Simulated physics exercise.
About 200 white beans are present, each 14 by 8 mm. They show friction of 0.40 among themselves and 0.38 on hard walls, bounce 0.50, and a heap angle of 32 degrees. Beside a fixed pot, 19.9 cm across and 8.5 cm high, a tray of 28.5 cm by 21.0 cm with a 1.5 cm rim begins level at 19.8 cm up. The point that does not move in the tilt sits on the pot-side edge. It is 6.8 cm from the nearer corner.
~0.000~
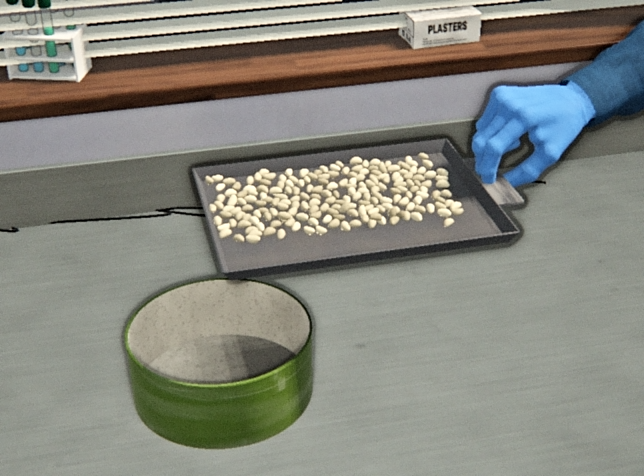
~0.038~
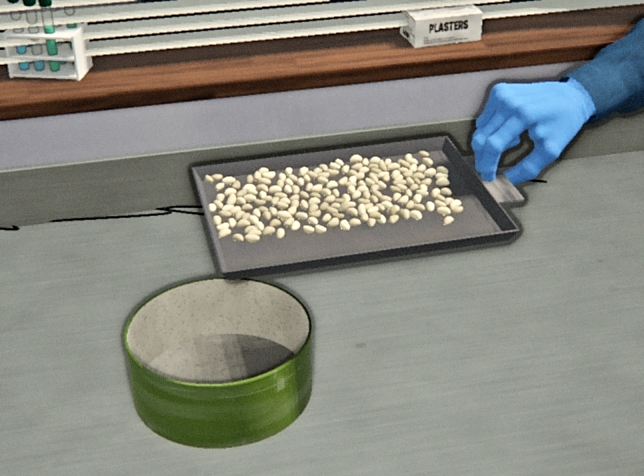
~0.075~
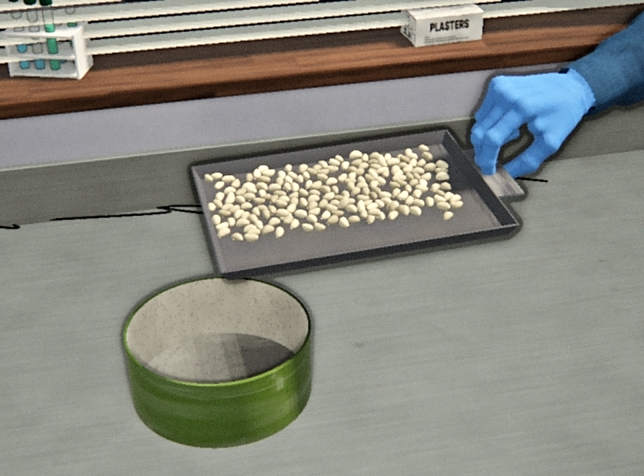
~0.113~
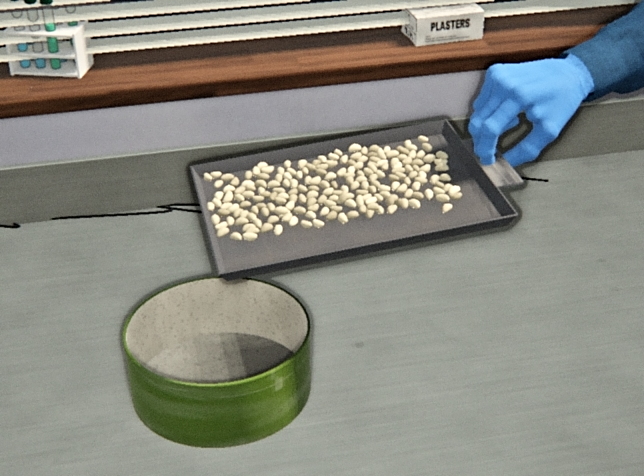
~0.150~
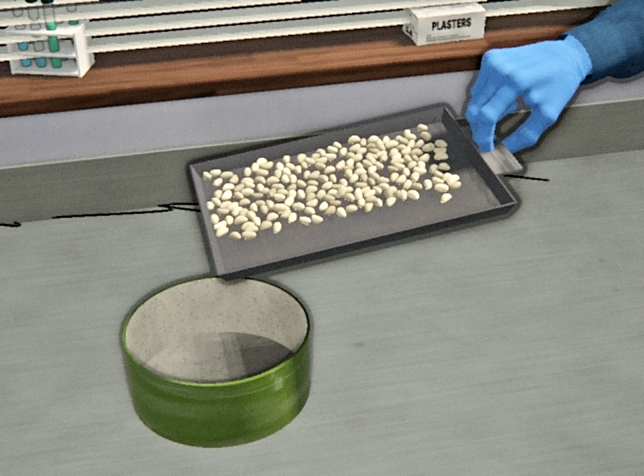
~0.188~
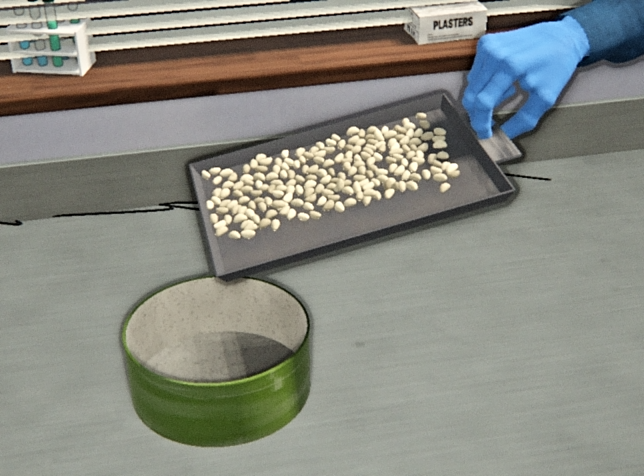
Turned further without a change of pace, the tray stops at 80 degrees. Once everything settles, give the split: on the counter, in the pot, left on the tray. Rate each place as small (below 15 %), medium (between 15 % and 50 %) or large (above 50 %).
Counter - medium; pot - large; tray - small.
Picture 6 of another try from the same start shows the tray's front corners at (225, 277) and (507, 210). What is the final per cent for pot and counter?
That works out as pot 30 and counter 70.
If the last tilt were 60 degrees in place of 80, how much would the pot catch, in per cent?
55 percent.
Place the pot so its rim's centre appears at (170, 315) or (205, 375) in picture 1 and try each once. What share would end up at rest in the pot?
70 % and 55 %.
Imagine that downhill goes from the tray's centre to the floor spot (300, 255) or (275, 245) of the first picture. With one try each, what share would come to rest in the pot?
Roughly 30 % for the first direction, roughly 40 % for the second.
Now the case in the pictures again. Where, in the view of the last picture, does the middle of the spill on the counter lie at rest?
Roughly at pixel (74, 416) in the last view.
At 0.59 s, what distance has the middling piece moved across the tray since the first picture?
By then it sits near 7 cm from where it began.
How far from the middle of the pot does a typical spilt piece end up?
About 22 centimetres.
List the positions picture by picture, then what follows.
Tray tilt 0 degrees, front corners at (230, 267) and (509, 229); middle of the pieces at (336, 194); pot at (219, 328), in the first frame.
Tray tilt 1 degrees, front corners at (229, 267) and (509, 227); middle of the pieces at (335, 193), in the second frame.
Tray tilt 2 degrees, front corners at (227, 267) and (508, 222); middle of the pieces at (335, 190), in the third frame.
Tray tilt 4 degrees, front corners at (226, 268) and (508, 212), lowest corner left front; middle of the pieces at (334, 185), in the fourth frame.
Tray tilt 8 degrees, front corners at (224, 269) and (506, 200), lowest corner left front; middle of the pieces at (332, 179), in the fifth frame.
Tray tilt 11 degrees, front corners at (223, 269) and (505, 188), lowest corner left front; middle of the pieces at (331, 172); pot at (217, 326). The tray's pace is about 85 degrees a second, in the sixth frame.
Then, at 0.59 s, tilt 44 degrees; the tray holds 100 %, the pot 0 %.
After 0.85 s, tilt 66 degrees; the tray holds 40 %, the pot 10 %.
After 1.23 s, tilt 80 degrees; the tray holds 0 %, the pot 65 %.
By 2.5 s all is still; counter 30 %, pot 70 %, tray 0 %.
